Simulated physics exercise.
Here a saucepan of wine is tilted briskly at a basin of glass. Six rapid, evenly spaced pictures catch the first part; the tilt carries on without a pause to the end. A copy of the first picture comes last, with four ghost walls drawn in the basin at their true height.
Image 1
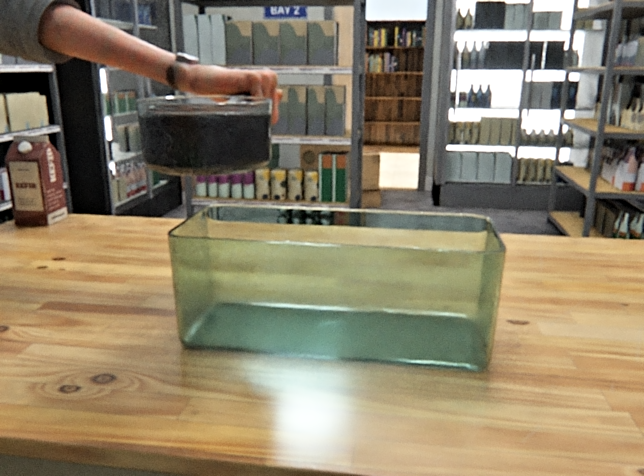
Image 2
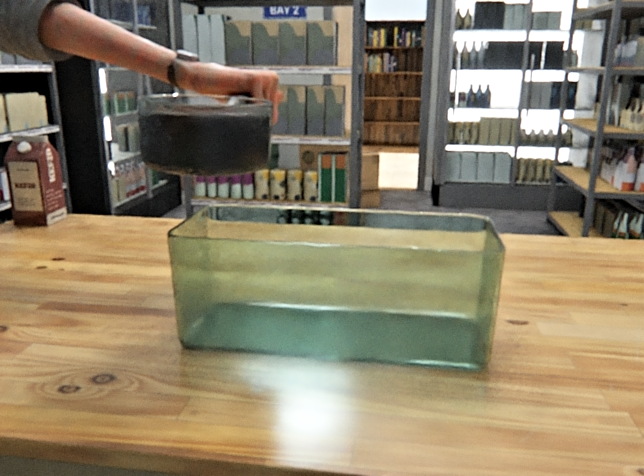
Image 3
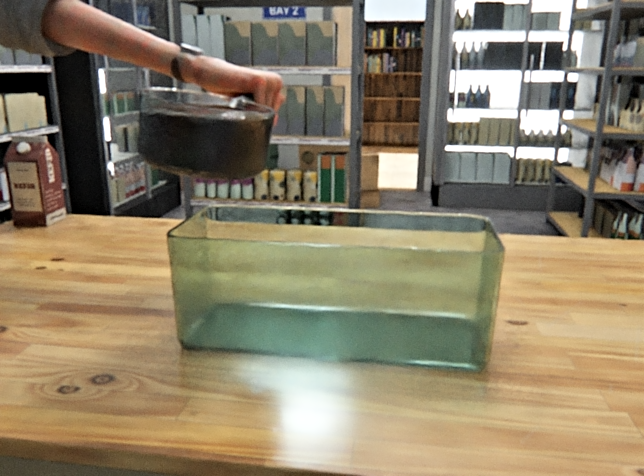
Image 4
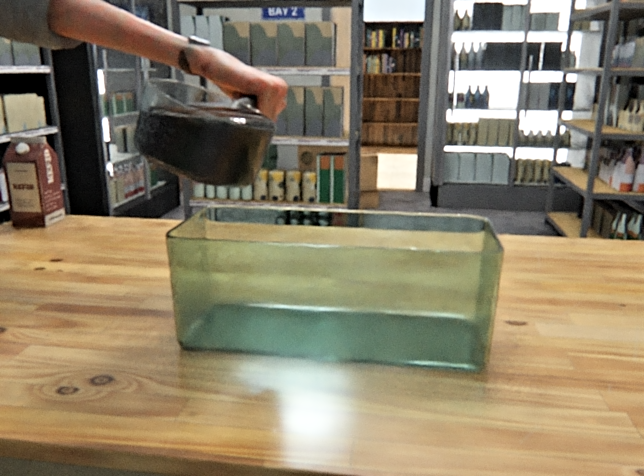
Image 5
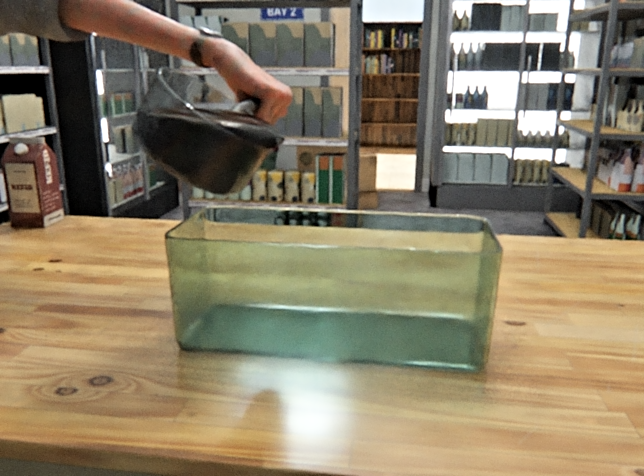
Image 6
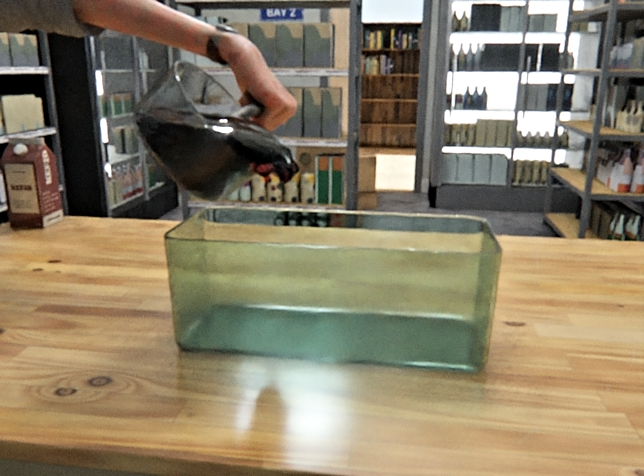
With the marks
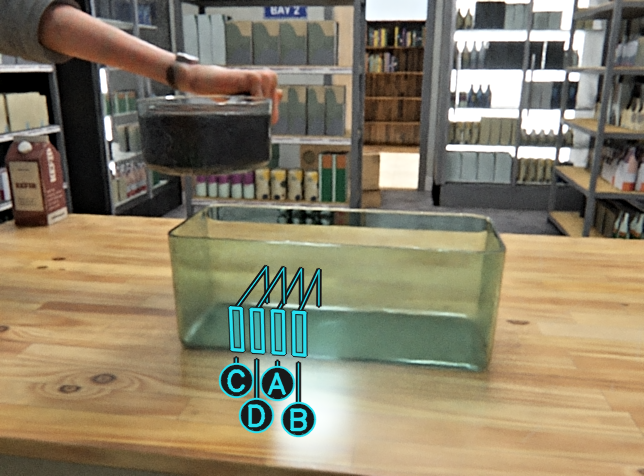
A hand reaching in from the upper left holds a clear saucepan of dark wine above a rectangular, green-tinted glass basin on a wooden counter. The still, level view looks across the counter toward shelves of books and cartons, with a reddish-brown carton at left. The pan begins upright, then the wrist turns and tilts it steeply rightward, and dark wine slips over its lip.
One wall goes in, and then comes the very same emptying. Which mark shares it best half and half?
Go for B.
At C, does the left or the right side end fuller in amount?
The right side.
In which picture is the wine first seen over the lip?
In picture 4.
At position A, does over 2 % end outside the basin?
No, it does not.
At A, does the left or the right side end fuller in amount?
The right one.
On the marked copy, A at (277, 361); B at (298, 363); C at (236, 358); D at (256, 359).
For position A, about 27 % ends left of the wall and 72 % right of it.
For position B, about 50 % ends left of the wall and 49 % right of it.
For position C, about 7 % ends left of the wall and 92 % right of it.
For position D, about 8 % ends left of the wall and 92 % right of it.
